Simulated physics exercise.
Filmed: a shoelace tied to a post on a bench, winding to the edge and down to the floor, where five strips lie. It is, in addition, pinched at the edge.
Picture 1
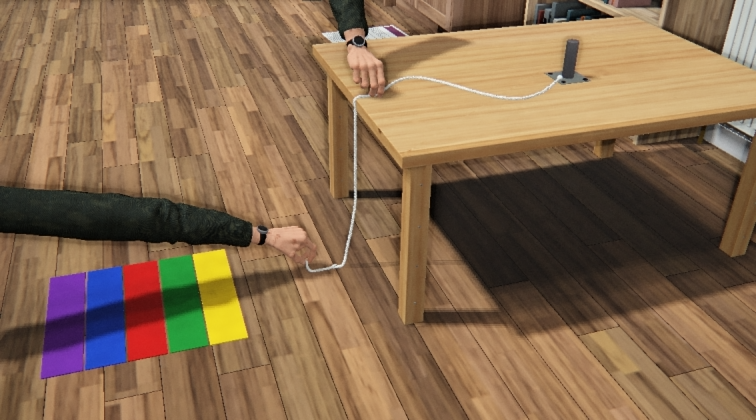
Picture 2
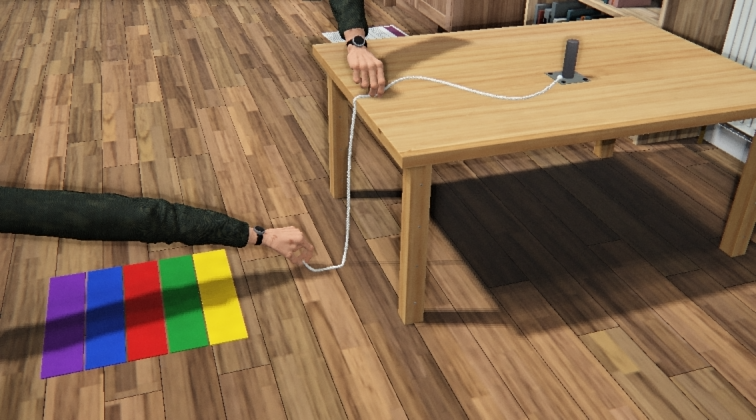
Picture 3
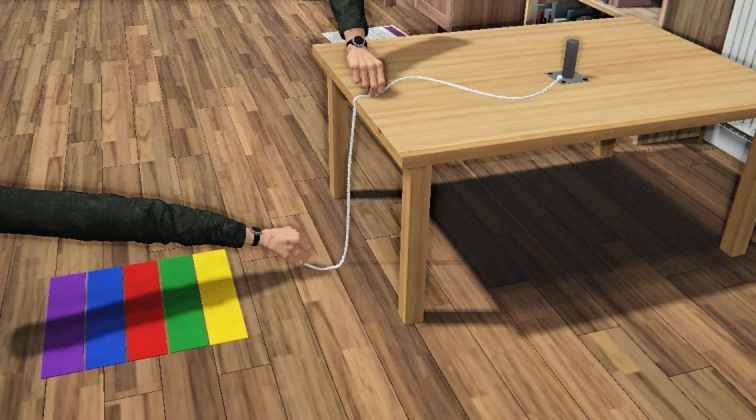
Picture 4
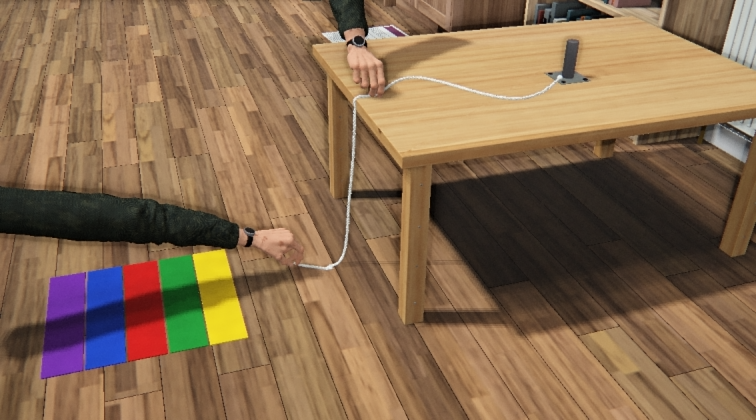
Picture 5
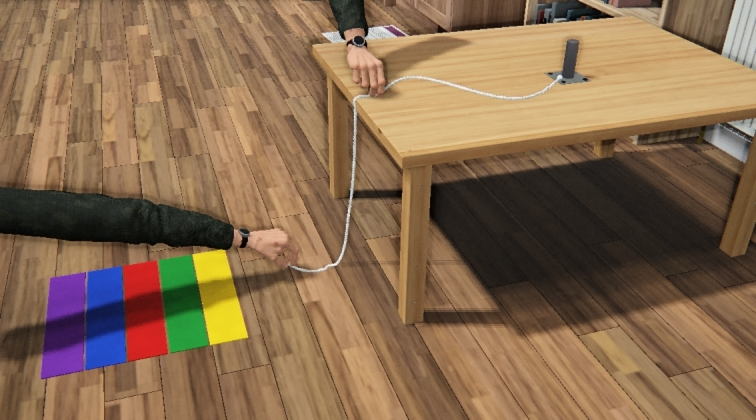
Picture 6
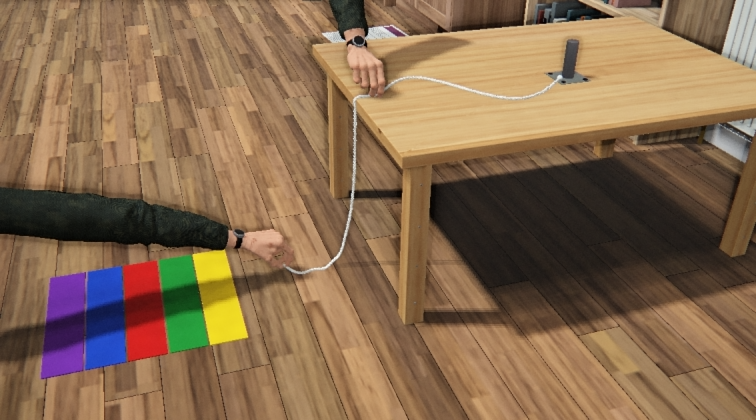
Beside a wooden table, one hand pins a white cord while another draws its end slightly left.
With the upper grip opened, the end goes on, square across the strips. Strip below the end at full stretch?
Blue.
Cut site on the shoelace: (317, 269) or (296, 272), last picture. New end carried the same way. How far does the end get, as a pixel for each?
The pixels are close to (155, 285) and (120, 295), one per try.
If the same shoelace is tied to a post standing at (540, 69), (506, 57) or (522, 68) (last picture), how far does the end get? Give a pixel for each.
Going by the last picture, roughly (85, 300), (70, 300) and (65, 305).
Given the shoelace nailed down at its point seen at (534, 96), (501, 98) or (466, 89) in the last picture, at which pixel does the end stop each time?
About (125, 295), (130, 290) and (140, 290).
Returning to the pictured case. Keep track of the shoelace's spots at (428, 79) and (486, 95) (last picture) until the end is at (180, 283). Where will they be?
You'll find them at (393, 96) and (459, 90).
A little later, end near (180, 283); over green.
Next, end near (130, 292); over red.
When it is tight, end near (100, 297); over blue. It gets as far as the blue strip.
